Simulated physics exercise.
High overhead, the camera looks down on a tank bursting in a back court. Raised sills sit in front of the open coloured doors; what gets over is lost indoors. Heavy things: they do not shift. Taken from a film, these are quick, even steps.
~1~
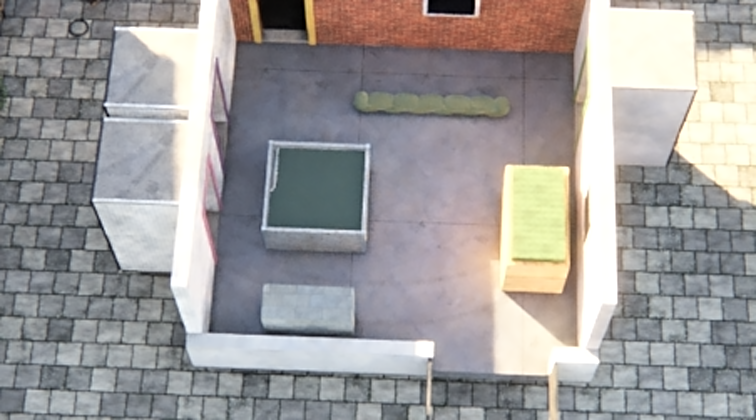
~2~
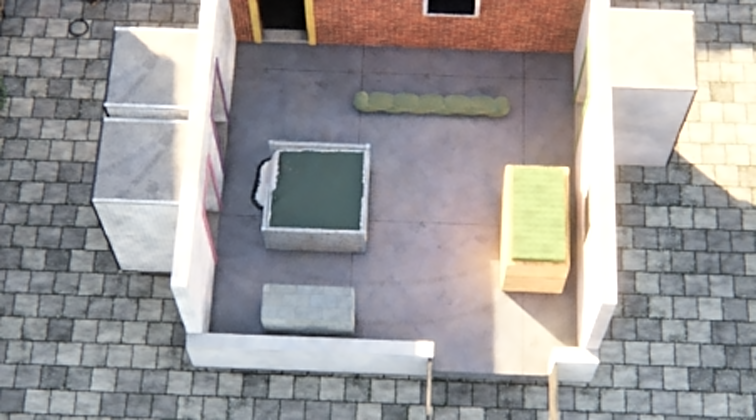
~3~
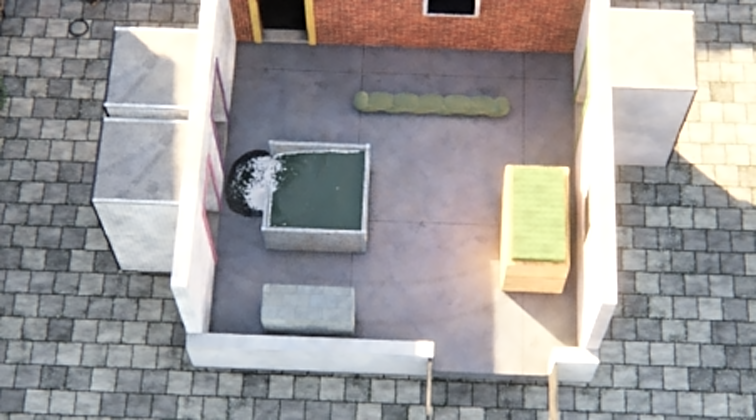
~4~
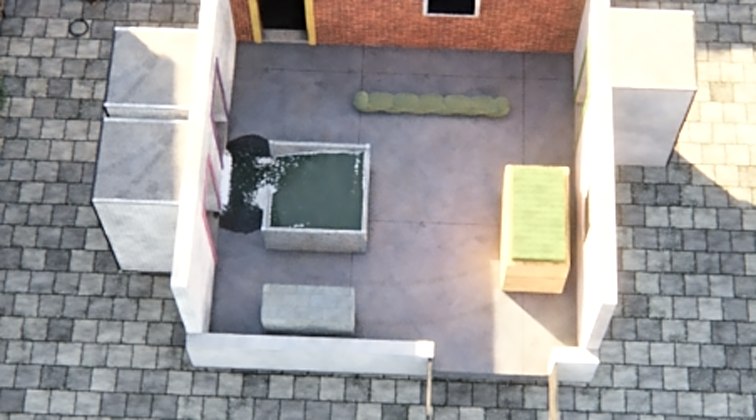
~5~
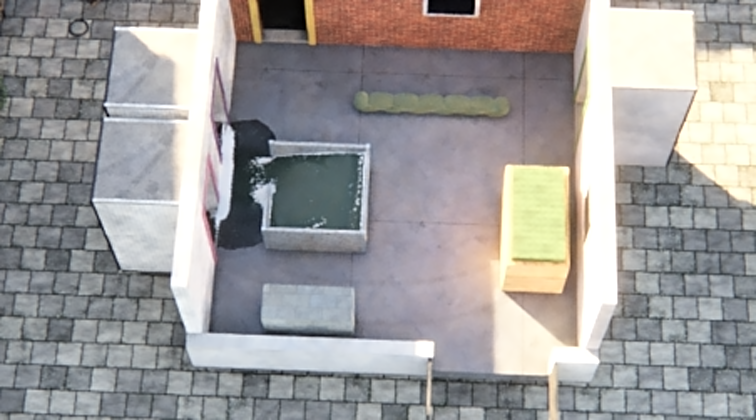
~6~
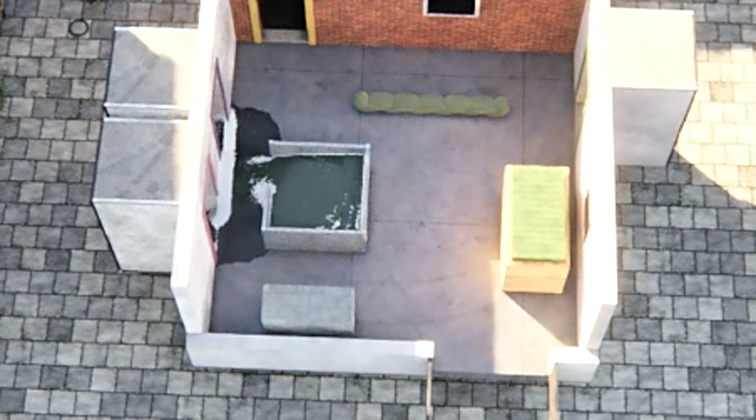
In a walled court, water bursts from a tank's left side and spreads along the wall.
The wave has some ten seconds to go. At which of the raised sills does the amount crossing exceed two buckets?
In the end the yellow door gets more than two buckets inside, the purple door gets more than two buckets inside, the green door gets two buckets or less inside, the pink door gets more than two buckets inside.
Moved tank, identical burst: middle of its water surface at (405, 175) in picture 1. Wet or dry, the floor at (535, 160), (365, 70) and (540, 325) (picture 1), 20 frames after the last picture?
Spared, hit, spared.
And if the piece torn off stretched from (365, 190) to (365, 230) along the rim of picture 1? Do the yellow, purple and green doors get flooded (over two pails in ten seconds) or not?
As I see it, the yellow door stays within limits, the purple door stays within limits and the green door stays within limits.
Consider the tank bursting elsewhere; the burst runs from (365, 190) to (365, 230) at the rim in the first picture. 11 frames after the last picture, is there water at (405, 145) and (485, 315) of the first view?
Order as given: Unwetted, then inundated.
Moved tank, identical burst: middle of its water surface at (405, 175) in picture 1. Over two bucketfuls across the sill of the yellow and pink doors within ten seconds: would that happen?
The yellow door exceeds it while the pink door exceeds it.
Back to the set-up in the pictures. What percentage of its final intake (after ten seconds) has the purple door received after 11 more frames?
I'd put it at 85 percent.
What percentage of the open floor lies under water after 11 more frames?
It works out to about 25 in a hundred.
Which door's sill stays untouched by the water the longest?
My answer: The green-painted one.
A moment on, water covers 15 % of the floor; the yellow door not reached, the purple door over two buckets in, the green door not reached, the pink door over two buckets in.
Next, water covers 25 % of the floor; the yellow door over two buckets in, the purple door far over two buckets in, the green door not reached, the pink door over two buckets in.
Then, water covers 40 % of the floor; the yellow door far over two buckets in, the purple door far over two buckets in, the green door not reached, the pink door far over two buckets in.
Later, water covers 65 % of the floor; the yellow door far over two buckets in, the purple door far over two buckets in, the green door wet at the sill, nothing in, the pink door far over two buckets in.
In the end, water covers 85 % of the floor; the yellow door far over two buckets in, the purple door far over two buckets in, the green door wet at the sill, nothing in, the pink door far over two buckets in.
